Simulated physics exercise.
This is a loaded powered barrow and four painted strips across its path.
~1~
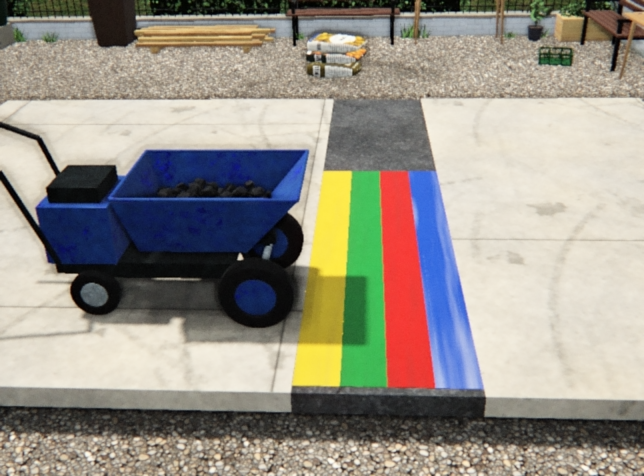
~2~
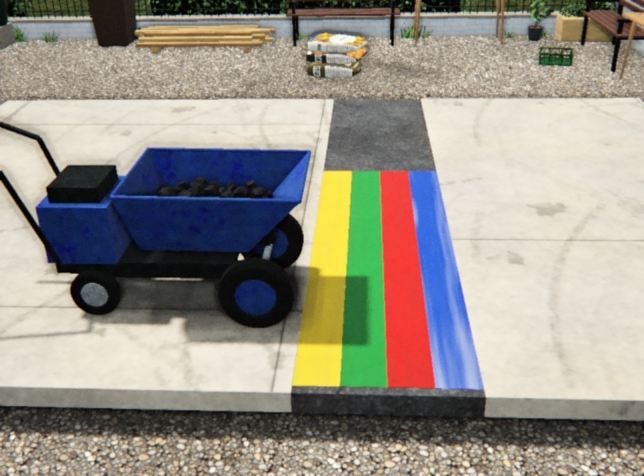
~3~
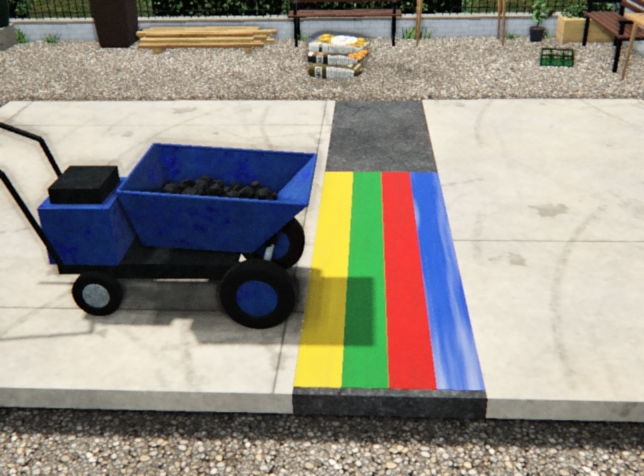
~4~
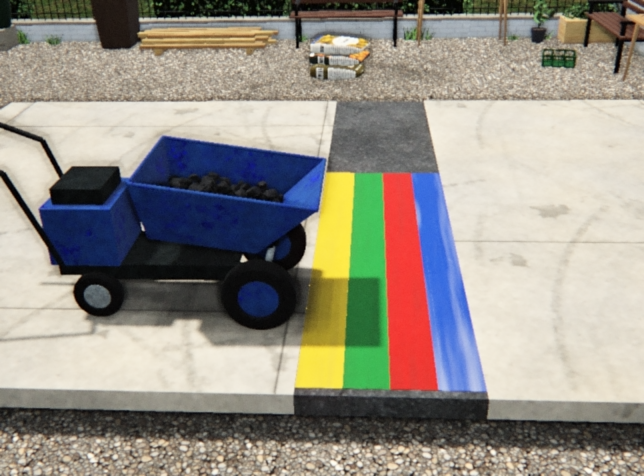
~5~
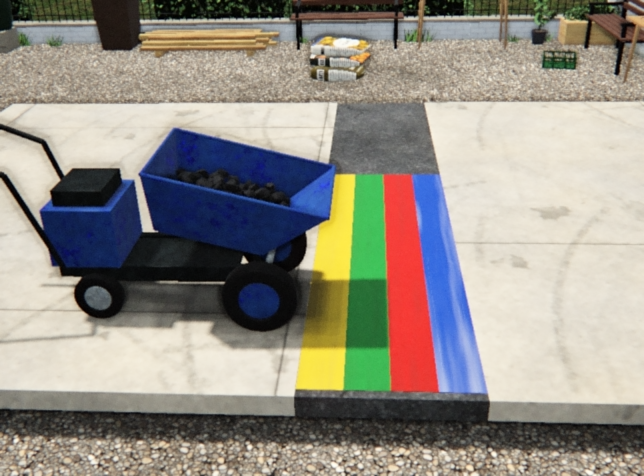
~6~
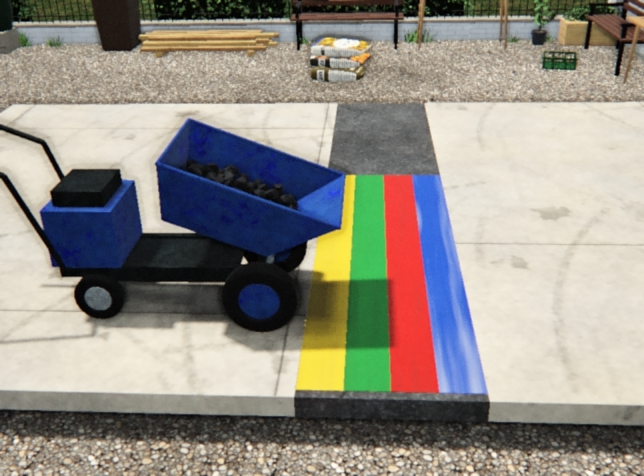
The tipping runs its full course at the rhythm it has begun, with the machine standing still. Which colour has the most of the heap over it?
The heap favours the red strip.
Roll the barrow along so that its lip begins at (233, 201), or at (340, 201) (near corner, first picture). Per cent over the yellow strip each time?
First some 20, then 0 per cent.
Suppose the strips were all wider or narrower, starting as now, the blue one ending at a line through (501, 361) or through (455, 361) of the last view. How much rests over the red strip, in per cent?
First some 40, then 30 per cent.
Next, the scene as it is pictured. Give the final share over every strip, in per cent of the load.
In per cent, yellow strip 0, green strip 5, red strip 35 and blue strip 20.
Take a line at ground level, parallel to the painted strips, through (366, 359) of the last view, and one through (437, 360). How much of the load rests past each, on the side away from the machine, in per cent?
In turn 70 and 20 in a hundred.
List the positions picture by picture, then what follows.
The first picture shows lip of the skip at (297, 201), level; top of the load at (206, 202), lumps of coal; yellow strip at (319, 350); green strip at (364, 351); red strip at (409, 351); blue strip at (454, 352).
The second picture shows lip of the skip at (299, 202), tipped barely; top of the load at (207, 201).
The third picture shows lip of the skip at (306, 205), tipped barely; top of the load at (201, 197).
The fourth picture shows lip of the skip at (316, 211), tipped a little; top of the load at (208, 194).
The fifth picture shows lip of the skip at (328, 219), tipped a little; top of the load at (197, 191).
The sixth picture shows lip of the skip at (339, 228), tipped clearly; top of the load at (198, 188); yellow strip at (323, 354); green strip at (367, 355); red strip at (412, 356); blue strip at (457, 357).
Soon, skip tipped steeply; all in the skip.
A while on, skip tipped right over; about two thirds in the skip; a small part over the green strip; about a quarter over the red strip; a stray few over the blue strip.
Towards the end, skip tipped right over; about a third in the skip; a small part over the green strip; about a third over the red strip; about a quarter over the blue strip; a small part off the paint.
Finally, skip tipped right over; about a third in the skip; none over the yellow strip; a small part over the green strip; about a third over the red strip; about a quarter over the blue strip; a small part off the paint.
